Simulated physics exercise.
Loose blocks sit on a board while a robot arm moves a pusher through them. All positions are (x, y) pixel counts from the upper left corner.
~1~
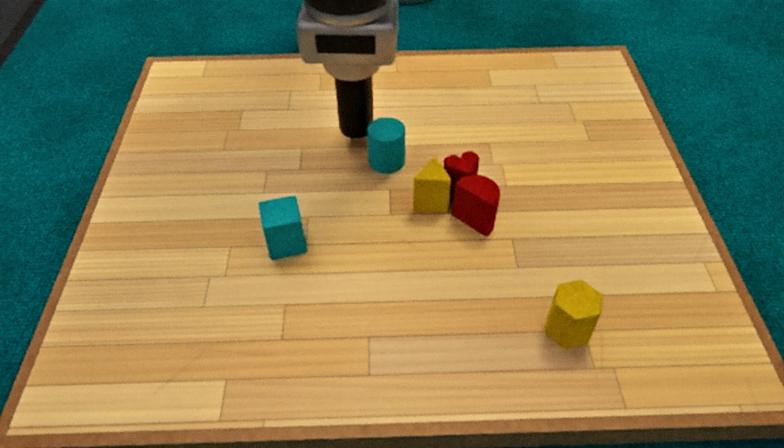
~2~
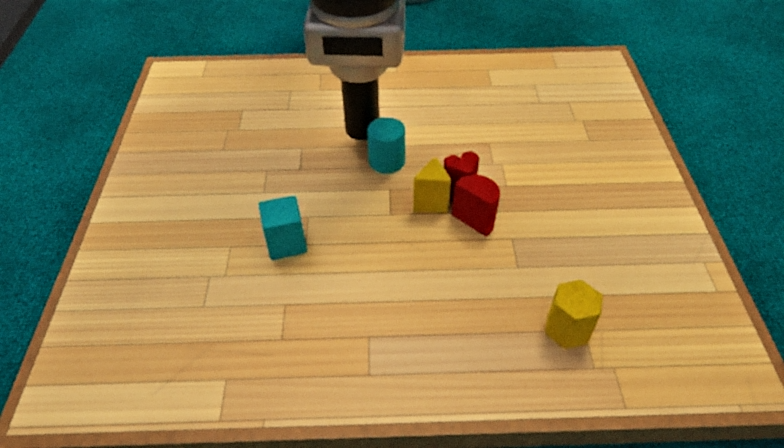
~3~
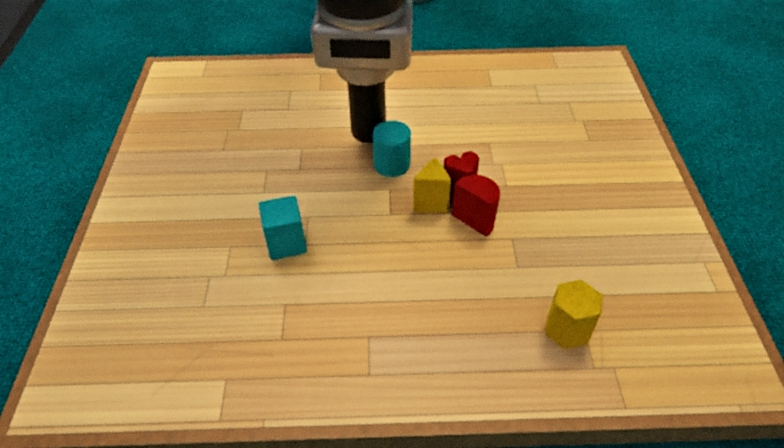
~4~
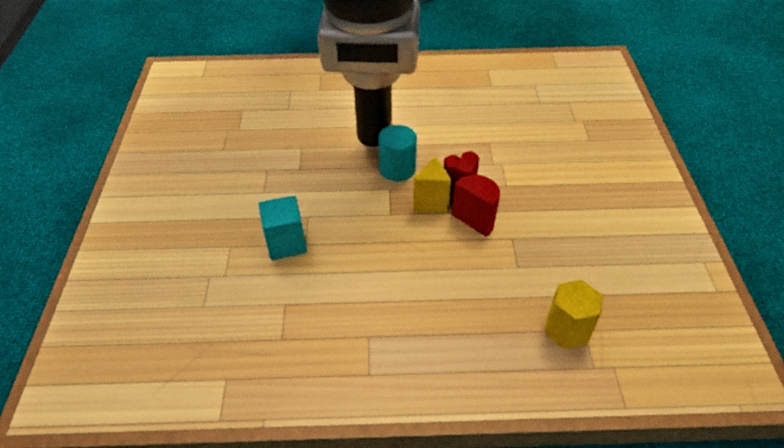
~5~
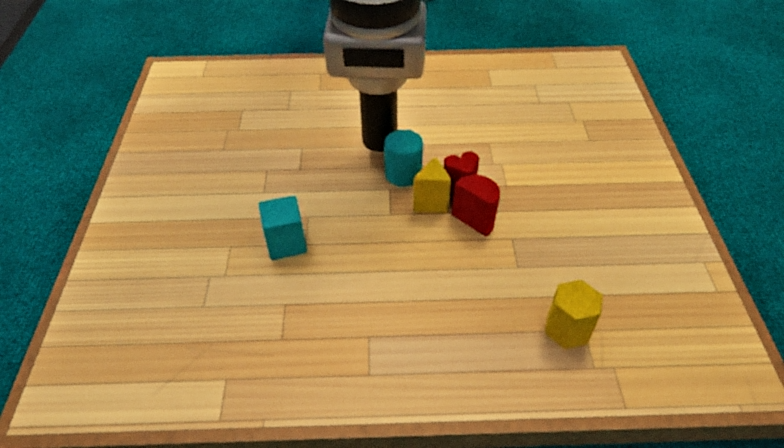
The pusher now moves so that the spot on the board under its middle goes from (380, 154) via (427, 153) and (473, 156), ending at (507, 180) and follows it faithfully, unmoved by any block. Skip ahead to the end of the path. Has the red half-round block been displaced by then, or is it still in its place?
It keeps its position.
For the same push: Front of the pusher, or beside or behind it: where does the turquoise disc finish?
Beside or behind it.
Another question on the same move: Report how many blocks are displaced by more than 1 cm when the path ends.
I foresee one block being moved.
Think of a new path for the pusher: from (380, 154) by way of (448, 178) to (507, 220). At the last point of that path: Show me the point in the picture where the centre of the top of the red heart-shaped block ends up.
It sits at (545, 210).
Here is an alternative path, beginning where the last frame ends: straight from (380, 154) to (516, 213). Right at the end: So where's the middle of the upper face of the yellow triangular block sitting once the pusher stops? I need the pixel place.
Roughly at (438, 206).
The first path, step by step. One third of the way, pusher at (428, 140); turquoise disc at (420, 146).
Two thirds of the way, pusher at (475, 142); turquoise disc at (420, 146).
At the end, pusher at (509, 166); turquoise disc at (420, 146); red half-round block not moved.
